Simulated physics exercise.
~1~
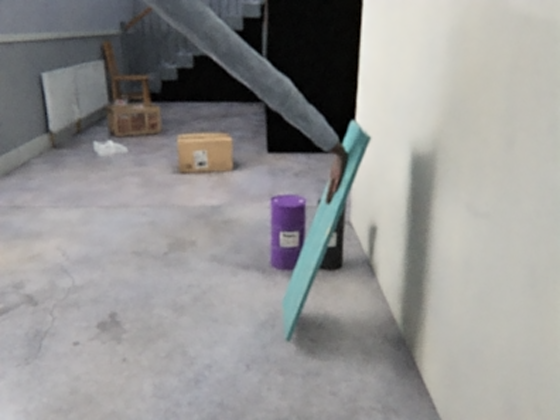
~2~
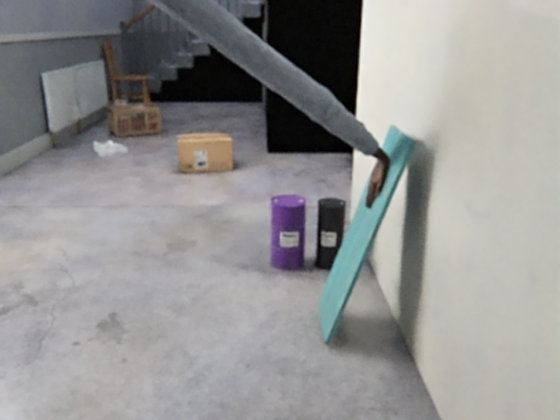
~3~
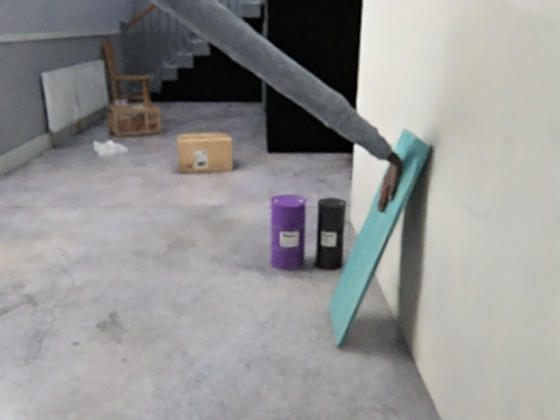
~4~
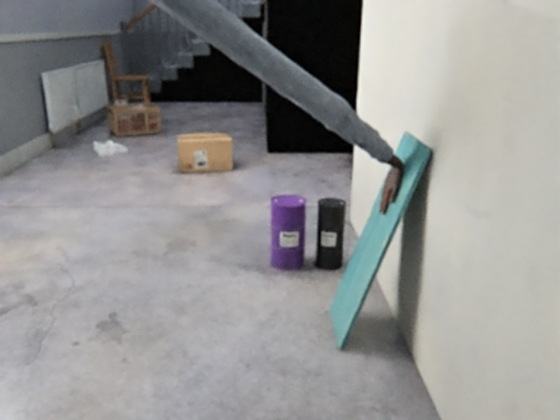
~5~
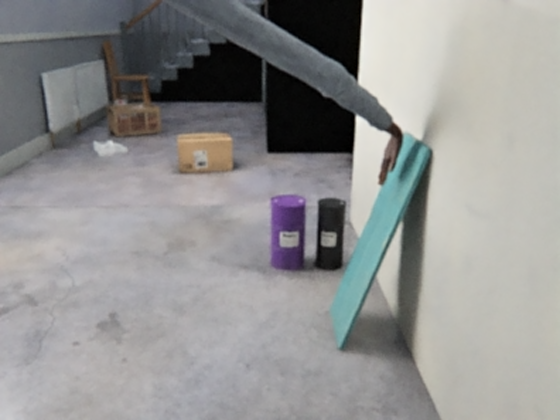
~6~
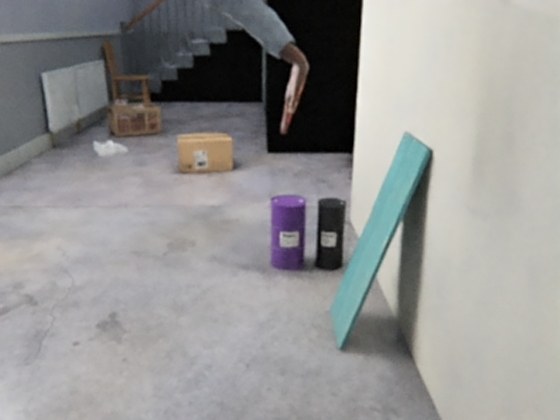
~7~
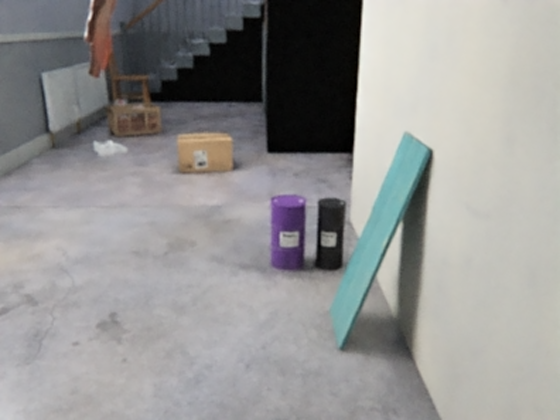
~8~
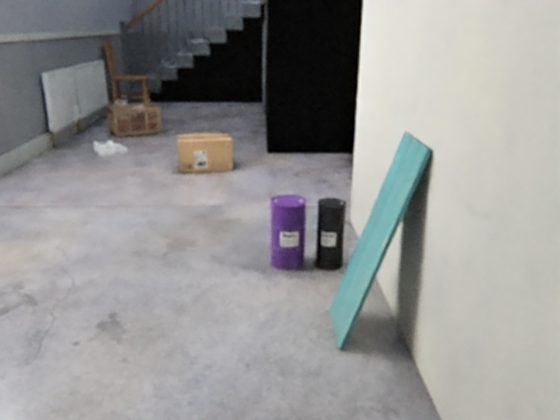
An arm leaning a turquoise board against the right wall beside purple and black canisters, then letting go and withdrawing, the board holding.
